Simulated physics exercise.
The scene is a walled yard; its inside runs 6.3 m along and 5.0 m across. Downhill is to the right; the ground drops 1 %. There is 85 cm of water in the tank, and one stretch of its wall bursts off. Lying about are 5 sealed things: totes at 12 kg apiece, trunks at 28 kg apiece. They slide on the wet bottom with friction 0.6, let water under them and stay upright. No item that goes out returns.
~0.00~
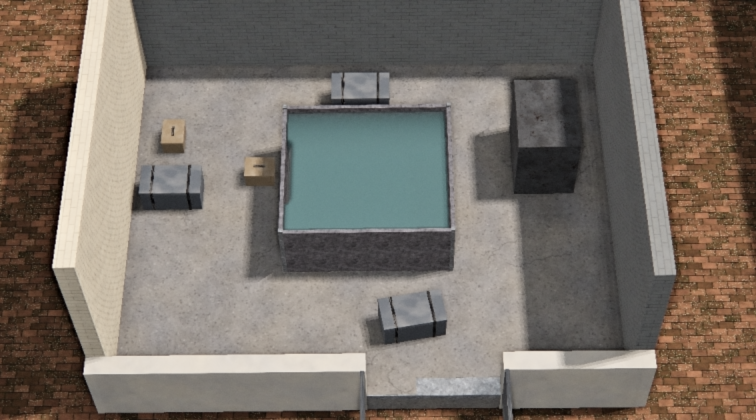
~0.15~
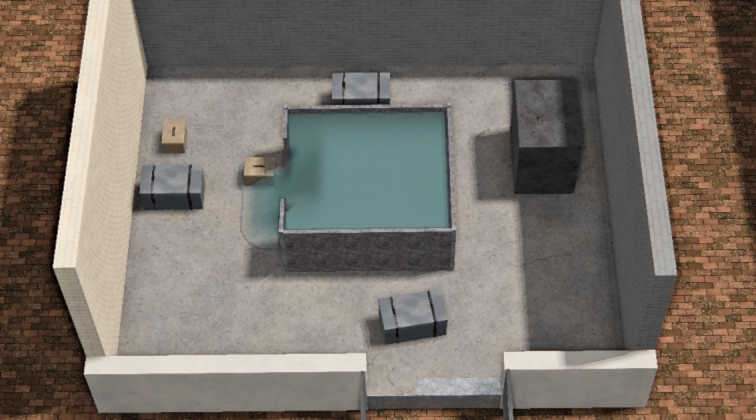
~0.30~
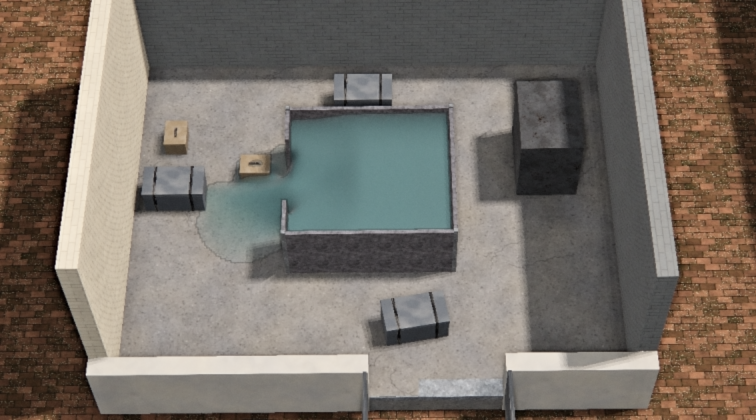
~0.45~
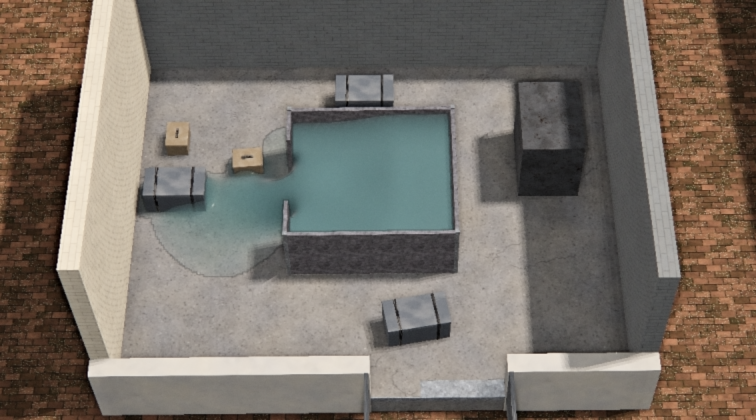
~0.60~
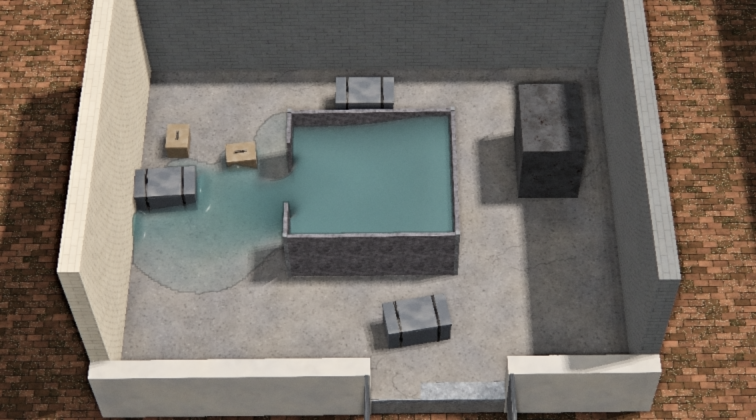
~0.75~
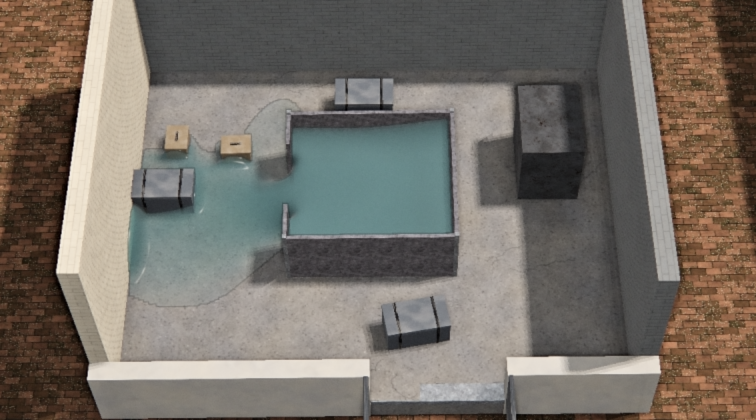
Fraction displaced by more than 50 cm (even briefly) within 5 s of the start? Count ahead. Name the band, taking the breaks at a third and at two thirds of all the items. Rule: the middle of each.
It will be the bulk, two thirds or more.
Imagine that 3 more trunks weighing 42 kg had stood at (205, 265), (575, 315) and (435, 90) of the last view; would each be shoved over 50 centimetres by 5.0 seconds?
Going through them, I'd say exceeds it, falls short and finally exceeds it.
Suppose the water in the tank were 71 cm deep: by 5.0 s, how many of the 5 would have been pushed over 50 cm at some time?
Then 5.
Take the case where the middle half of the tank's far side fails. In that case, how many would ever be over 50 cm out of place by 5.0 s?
Result: 3.
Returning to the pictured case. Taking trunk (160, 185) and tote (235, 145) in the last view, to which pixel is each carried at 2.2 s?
Roughly (162, 155), then roughly (231, 109).
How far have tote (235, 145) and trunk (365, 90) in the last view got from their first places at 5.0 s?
80 cm and 150 cm.
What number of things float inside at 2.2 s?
It comes to 2 of them.
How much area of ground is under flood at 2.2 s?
I'd estimate close to 14 m2.
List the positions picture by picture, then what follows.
In the first picture, a tote at (259, 167) rests on the ground; a trunk at (170, 179) rests on the ground; 4.1 m2 under water; 0 of 5 have shifted.
In the second picture, a tote at (259, 166) rests on the ground; a trunk at (171, 179), on the bottom; 4.7 m2 under water; 0 of 5 have shifted.
In the third picture, a tote at (255, 164), on the bottom, 12 cm from its start; a trunk at (173, 180), on the bottom; 5.6 m2 under water; 1 of 5 have shifted.
In the fourth picture, a tote at (247, 157) rests on the ground, 30 cm from its start; a trunk at (174, 181), on the bottom; water covers 6.7 m2; 1 of 5 have shifted.
In the fifth picture, a tote at (241, 152) rests on the ground, 46 cm from its start; a trunk at (164, 182), on the bottom, 14 cm from its start; 8.0 m2 under water; 2 of 5 have shifted.
In the sixth picture, a tote at (236, 144) rests on the ground, 61 cm from its start; a trunk at (162, 183), on the bottom, 15 cm from its start; 8.9 m2 under water; 2 of 5 have shifted.
After 1.1 s 1 of 5 are over 50 cm from their spots; 1 afloat.
After 2.2 s 2 of 5 are over 50 cm from their spots; 2 afloat.
After 3.5 s 4 of 5 are over 50 cm from their spots; 1 afloat.
After 5.0 s 5 of 5 are over 50 cm from their spots, and 5 have been at some point; 2 afloat.
